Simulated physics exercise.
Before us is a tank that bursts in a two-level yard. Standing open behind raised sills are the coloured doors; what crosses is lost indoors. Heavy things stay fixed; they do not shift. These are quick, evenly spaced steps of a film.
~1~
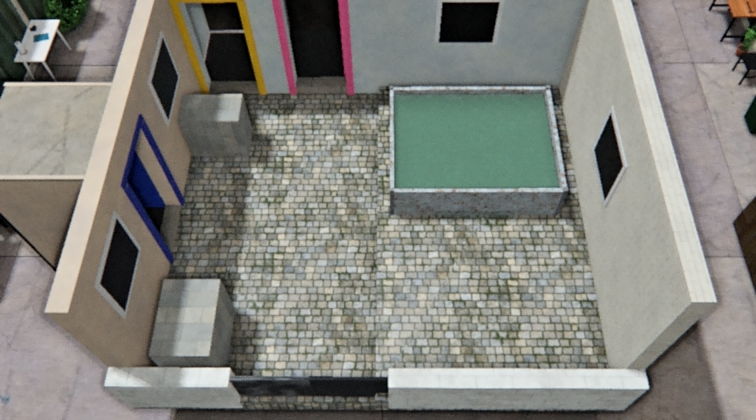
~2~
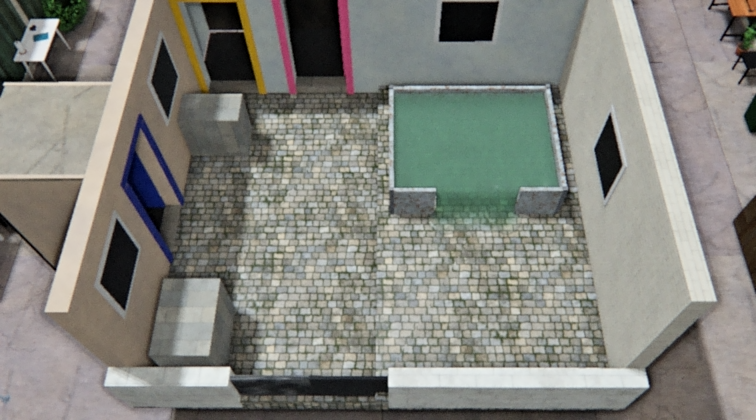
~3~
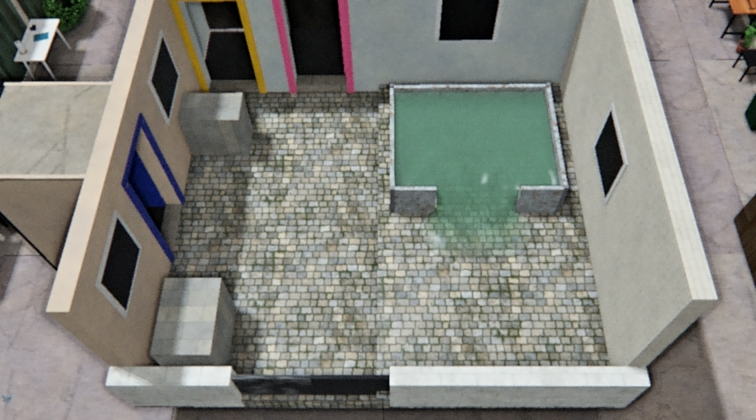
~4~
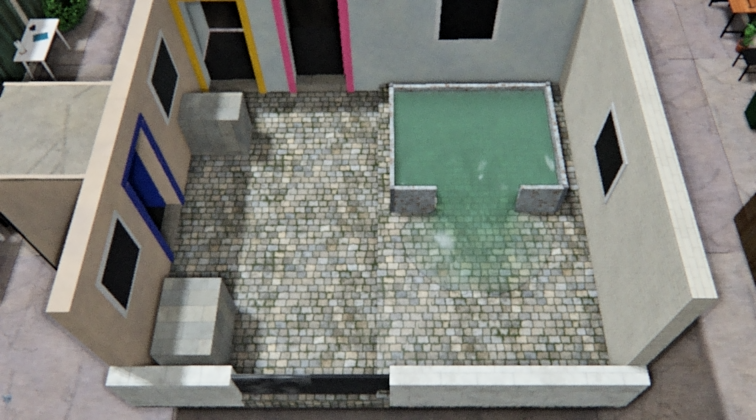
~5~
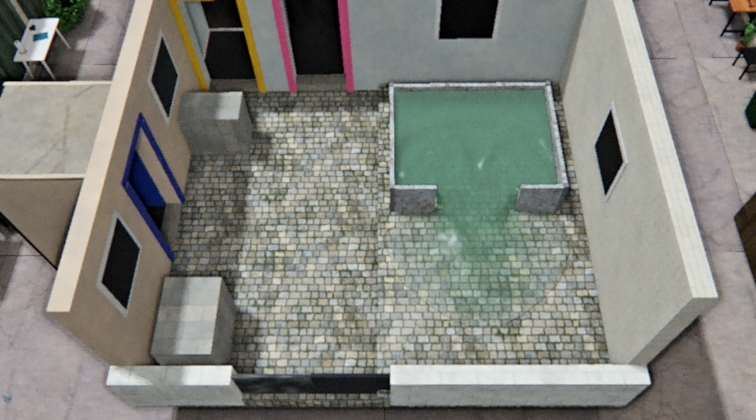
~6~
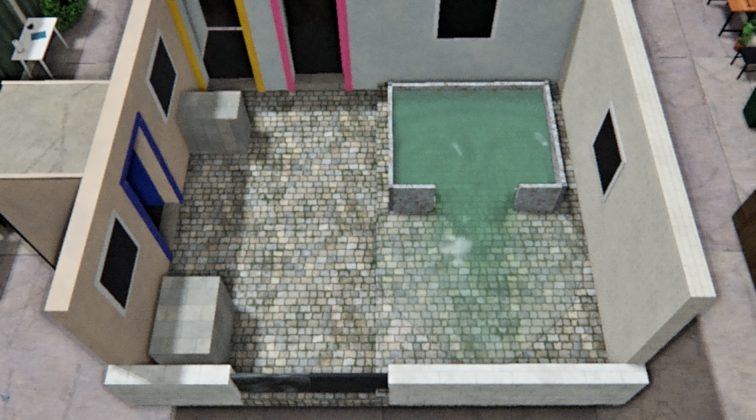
Green water in a raised stone tank sat still until a gap opened in the tank's front wall, then it poured out and spread forward across the cobbled yard toward the low front wall.
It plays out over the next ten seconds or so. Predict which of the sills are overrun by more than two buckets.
The pink door is not overrun, the blue door is overrun, the yellow door is not overrun.
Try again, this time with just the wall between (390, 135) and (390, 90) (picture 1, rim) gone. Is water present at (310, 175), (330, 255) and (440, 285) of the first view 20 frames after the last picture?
In turn: Swamped, untouched, untouched.
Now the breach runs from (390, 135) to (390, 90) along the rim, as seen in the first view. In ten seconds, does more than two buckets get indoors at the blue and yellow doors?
One by one: Blue lets more in; yellow is over.
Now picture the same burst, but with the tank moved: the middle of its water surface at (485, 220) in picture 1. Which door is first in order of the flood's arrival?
Door marked blue.
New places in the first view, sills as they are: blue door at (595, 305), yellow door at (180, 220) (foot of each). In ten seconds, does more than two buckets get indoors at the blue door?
Outcome for the blue door: Exceeded.
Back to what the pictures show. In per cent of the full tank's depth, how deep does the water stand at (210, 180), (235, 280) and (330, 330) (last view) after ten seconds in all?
Respectively 18, 12 and 20 per cent.
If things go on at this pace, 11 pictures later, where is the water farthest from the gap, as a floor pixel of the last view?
I'd say around (201, 382).
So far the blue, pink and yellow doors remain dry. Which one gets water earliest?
It would be the blue one.
A moment on, water covers 30 % of the floor; the pink door not reached, the blue door not reached, the yellow door not reached.
Next, water covers 35 % of the floor; the pink door not reached, the blue door not reached, the yellow door not reached.
Then, water covers 50 % of the floor; the pink door not reached, the blue door not reached, the yellow door not reached.
Later, water covers 90 % of the floor; the pink door wet at the sill, nothing in, the blue door under two buckets in, the yellow door wet at the sill, nothing in.
In the end, water covers 95 % of the floor; the pink door wet at the sill, nothing in, the blue door over two buckets in, the yellow door under two buckets in.
